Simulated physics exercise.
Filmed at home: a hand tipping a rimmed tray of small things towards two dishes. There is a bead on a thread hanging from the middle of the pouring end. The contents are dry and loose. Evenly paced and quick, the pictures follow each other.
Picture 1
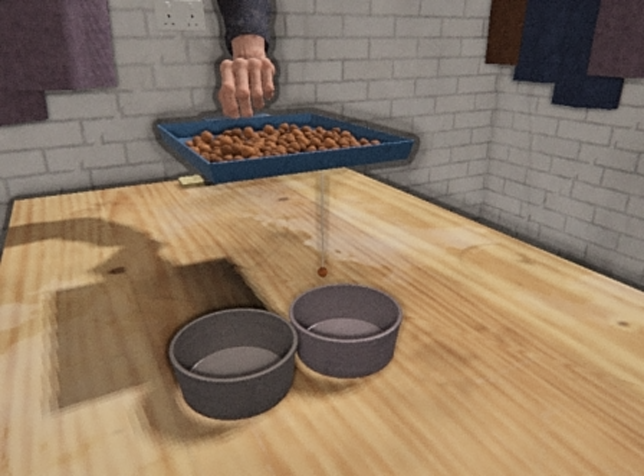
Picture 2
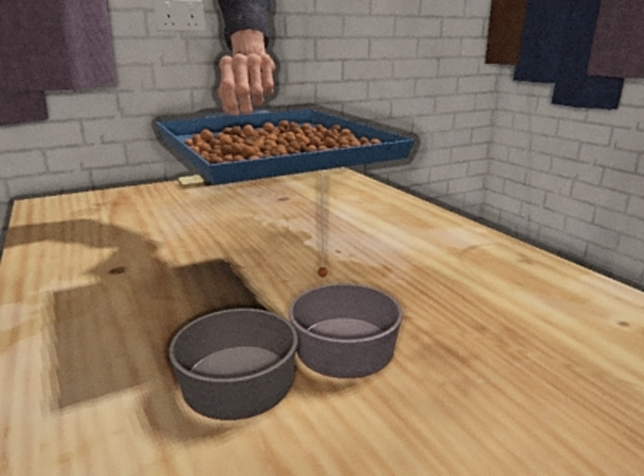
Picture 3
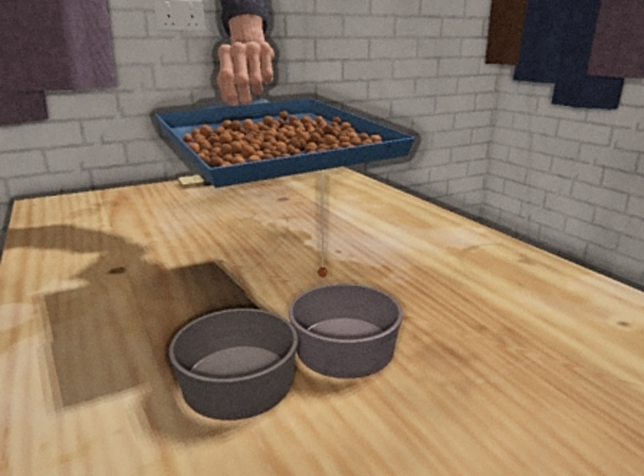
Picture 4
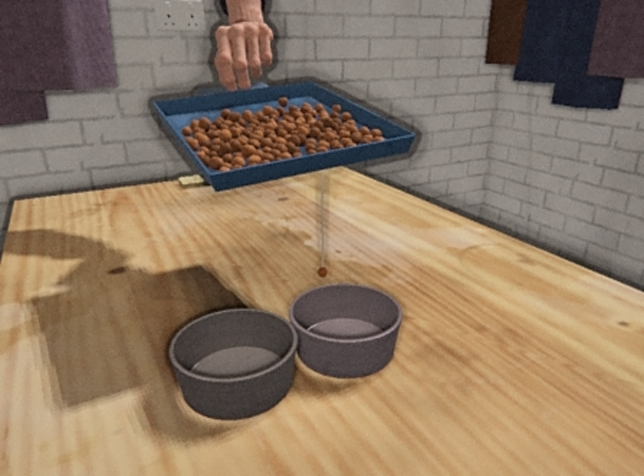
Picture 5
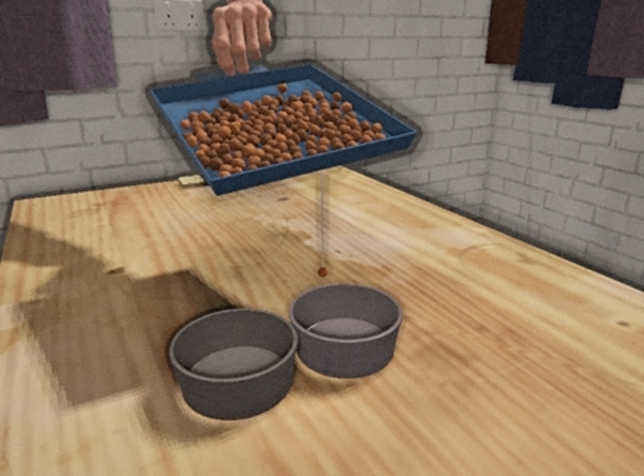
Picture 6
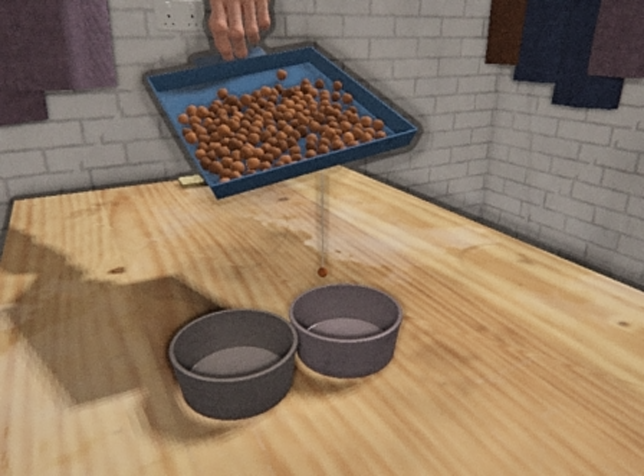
On a wooden table against a white brick wall, two grey dishes sat still while a hand raised the back of a blue tray of hazelnuts, slanting it gradually towards its front left corner.
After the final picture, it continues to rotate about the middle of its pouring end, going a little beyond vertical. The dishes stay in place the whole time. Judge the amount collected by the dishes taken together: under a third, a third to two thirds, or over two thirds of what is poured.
Over two thirds is collected.
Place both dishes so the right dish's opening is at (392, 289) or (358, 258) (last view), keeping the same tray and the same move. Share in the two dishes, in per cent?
Respectively 50 % and 0 %.
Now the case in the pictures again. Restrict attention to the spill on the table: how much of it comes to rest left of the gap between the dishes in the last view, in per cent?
It comes out at roughly 90 percent.
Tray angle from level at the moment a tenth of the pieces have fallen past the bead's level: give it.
The angle is around 90°.
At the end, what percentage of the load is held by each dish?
Share at the end - left dish ~ 50 %, right dish ~ 20 %.
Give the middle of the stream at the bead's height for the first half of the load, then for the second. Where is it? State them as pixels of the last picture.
The first part passes (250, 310); everything after passes (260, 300).
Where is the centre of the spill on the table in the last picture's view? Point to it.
Roughly at pixel (226, 329).
Soon after the last picture, tray tipped steeply; nearly all on the tray; a stray few in the air.
A little later, tray tipped right over; about half on the tray; about a quarter in the left dish; a small part in the right dish; a stray few outside both; about a quarter in the air.
Later still, tray tipped past a quarter turn; about half in the left dish; about a quarter in the right dish; about a quarter outside both.
At rest, tray tipped past a quarter turn; about half in the left dish; about a quarter in the right dish; about a quarter outside both.
